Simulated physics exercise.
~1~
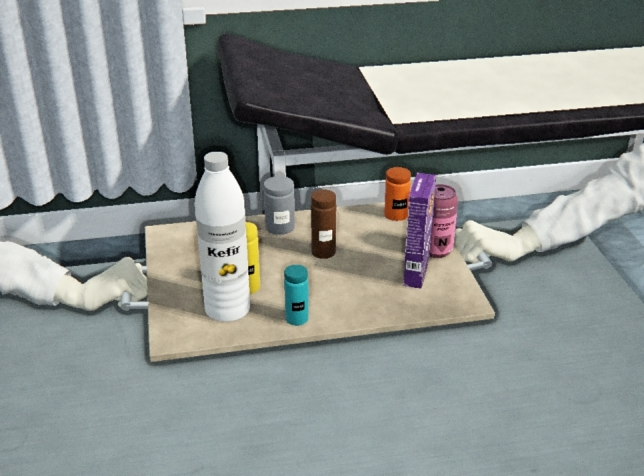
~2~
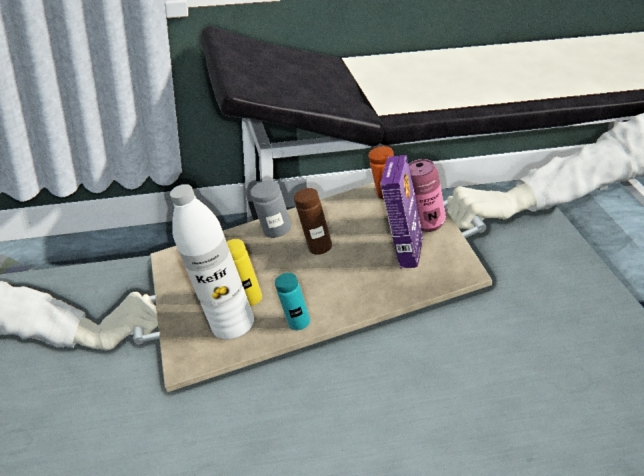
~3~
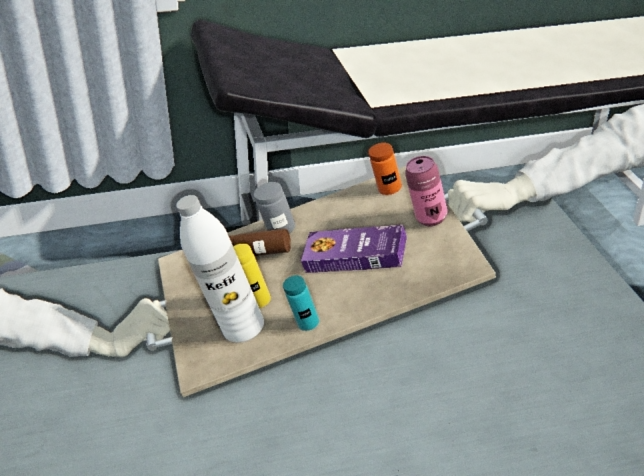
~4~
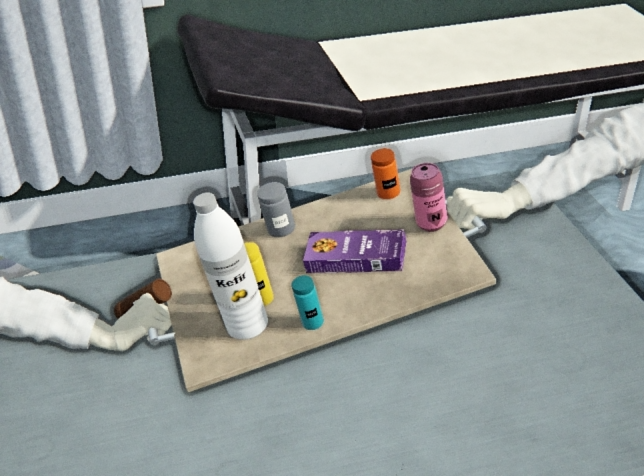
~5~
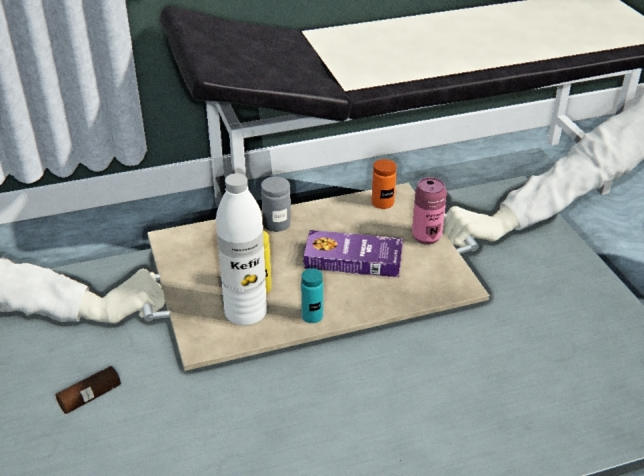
The clip shows two gloved hands tilting a rimless tray of bottles, jars and shakers down to the left, then levelling it; the purple packet tips over and stays on the tray, while the brown shaker topples, slides off the left side and ends lying below.
